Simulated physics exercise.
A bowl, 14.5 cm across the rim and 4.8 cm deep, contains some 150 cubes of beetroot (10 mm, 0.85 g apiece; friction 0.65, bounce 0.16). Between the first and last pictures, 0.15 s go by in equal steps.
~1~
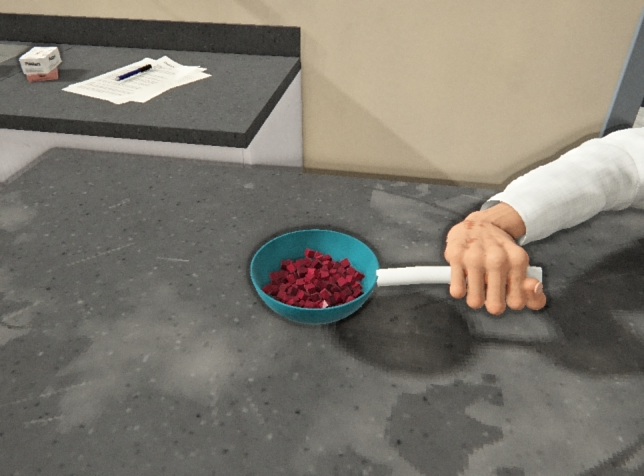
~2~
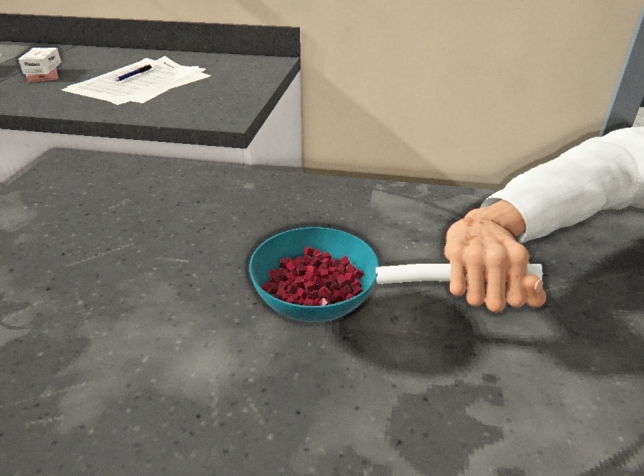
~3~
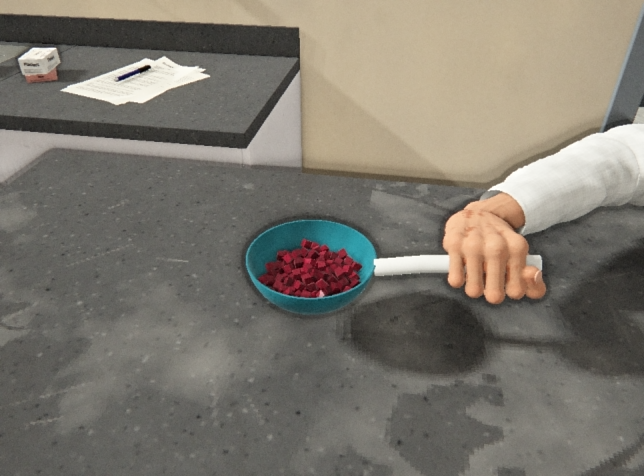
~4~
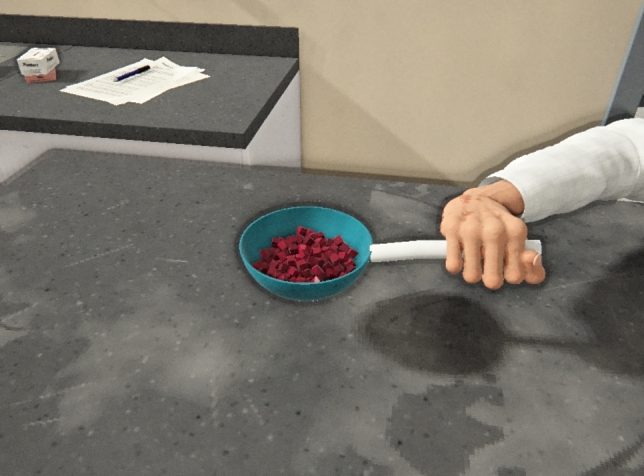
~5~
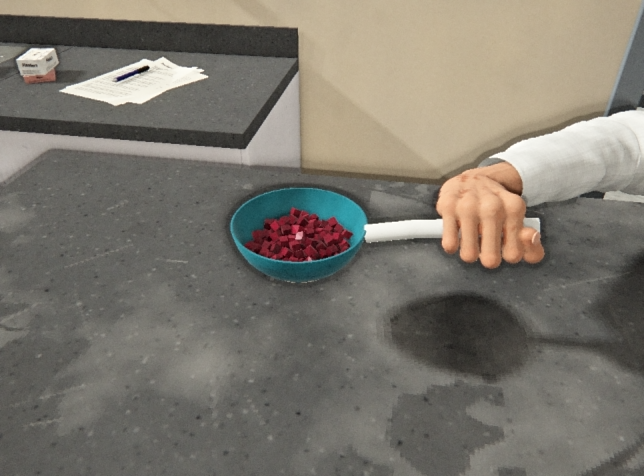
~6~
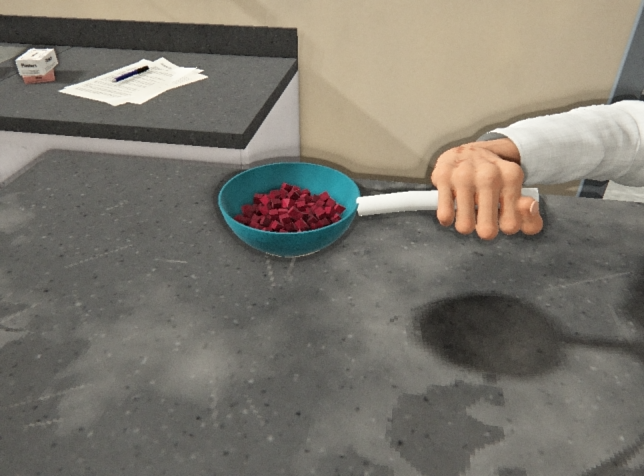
A teal bowl of dark red beetroot cubes, held level by a hand gripping its white handle, rose slowly off the grey speckled counter and drifted slightly left as its shadow slid right.
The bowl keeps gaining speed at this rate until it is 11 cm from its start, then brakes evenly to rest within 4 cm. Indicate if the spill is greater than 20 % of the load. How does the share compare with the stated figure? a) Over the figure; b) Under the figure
a, over the figure.
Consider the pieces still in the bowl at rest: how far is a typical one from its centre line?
Result: Roughly 3.5 centimetres.
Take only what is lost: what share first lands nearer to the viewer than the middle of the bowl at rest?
I'd put it at close to 50 in a hundred.
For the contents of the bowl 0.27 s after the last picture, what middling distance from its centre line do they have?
Pretty close to 4.5 cm, I think.
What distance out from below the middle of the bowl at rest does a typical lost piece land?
It comes to close to 16 centimetres.
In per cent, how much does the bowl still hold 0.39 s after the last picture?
I'd put it at some 50 per cent.
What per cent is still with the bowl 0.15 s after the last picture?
Around 85 per cent.
Then, 0.15 s after the last picture, bowl 85 %, in the air 15 %; middle of the pieces not yet landed near (230, 119).
Then, 0.27 s after the last picture, bowl 50 %, in the air 50 %; middle of the pieces not yet landed near (207, 168).
Then, 0.39 s after the last picture, bowl 50 %, fallen left of where it stops 45 %, in the air 10 %; middle of the pieces not yet landed near (236, 206).
Then, 0.50 s after the last picture, bowl 50 %, fallen left of where it stops 50 %; middle of the pieces not yet landed near (265, 178).
In the end, bowl 50 %, fallen left of where it stops 50 %.
